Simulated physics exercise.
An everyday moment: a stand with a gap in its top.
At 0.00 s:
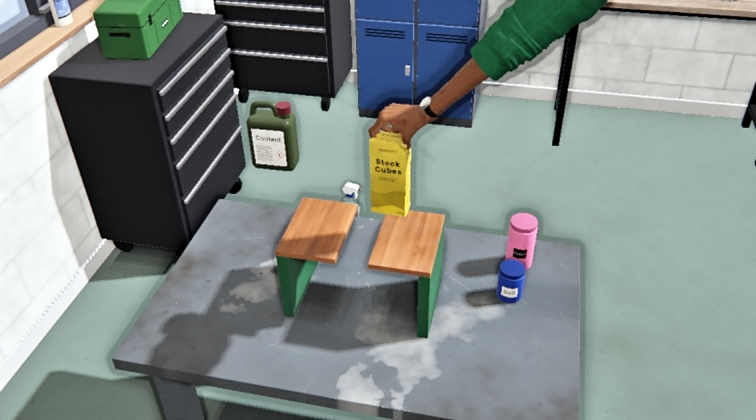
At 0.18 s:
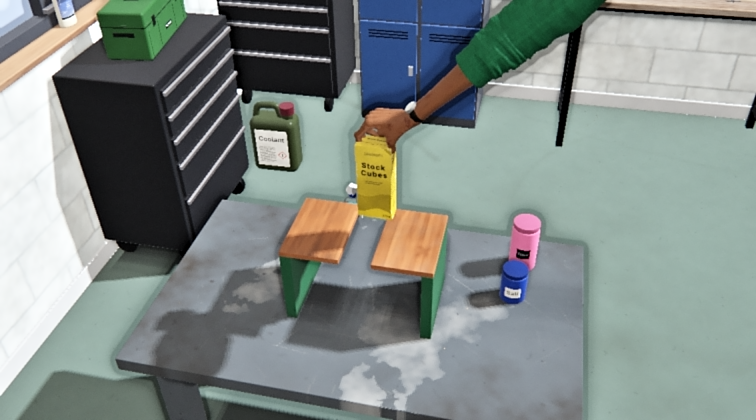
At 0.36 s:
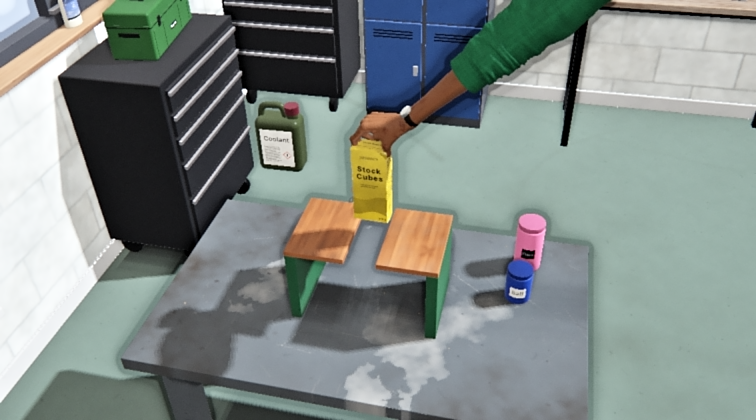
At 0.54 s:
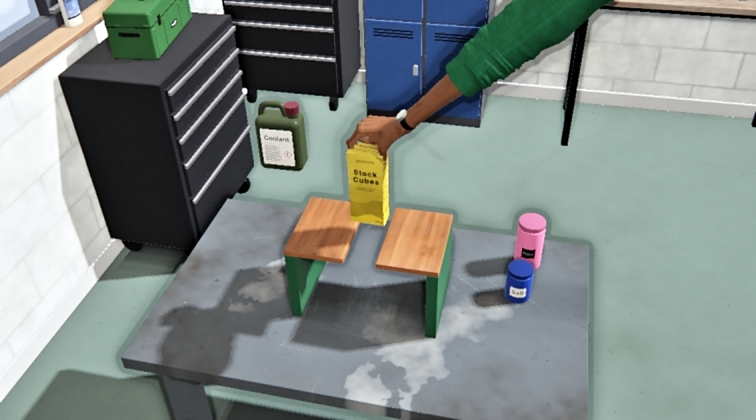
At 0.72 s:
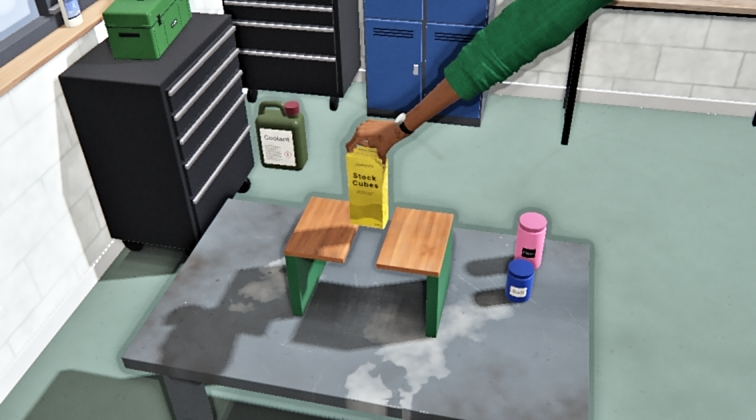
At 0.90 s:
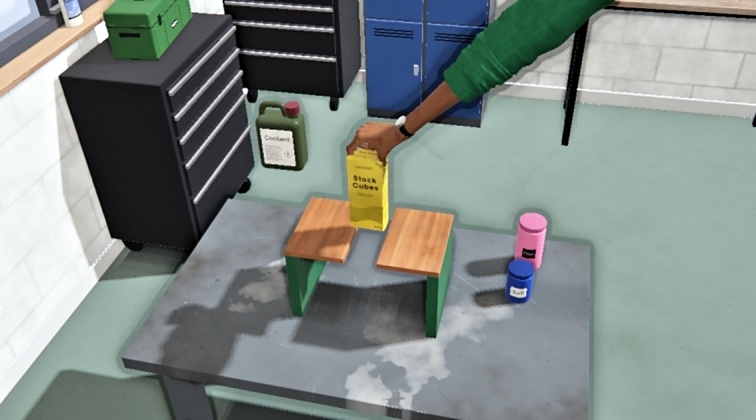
In a workshop with a pale green floor, seen from above at an angle, a grey table stands before dark drawer cabinets and blue lockers. On it, a green-legged stand has two wooden top pieces with a gap between, with pink and blue jars at right. A hand reaching from the upper right moves a yellow packet slightly left, then slightly down above the gap, while the view shifts very slightly.
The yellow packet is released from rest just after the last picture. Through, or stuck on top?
In the end the packet stays on top.
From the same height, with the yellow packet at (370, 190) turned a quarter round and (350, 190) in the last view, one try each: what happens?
First, it drops through; second, it is caught.
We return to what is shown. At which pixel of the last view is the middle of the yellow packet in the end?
At about (401, 222).
After 1.20 s, yellow packet turned 18° from how it was put near (379, 206).
After 1.30 s, yellow packet turned 61° from how it was put near (389, 217).
In the end (1.9 s), toppled on the stand or table, yellow packet; the other 2 unmoved. At the end, from the last picture's camera, yellow packet near (401, 222). The packet is caught.
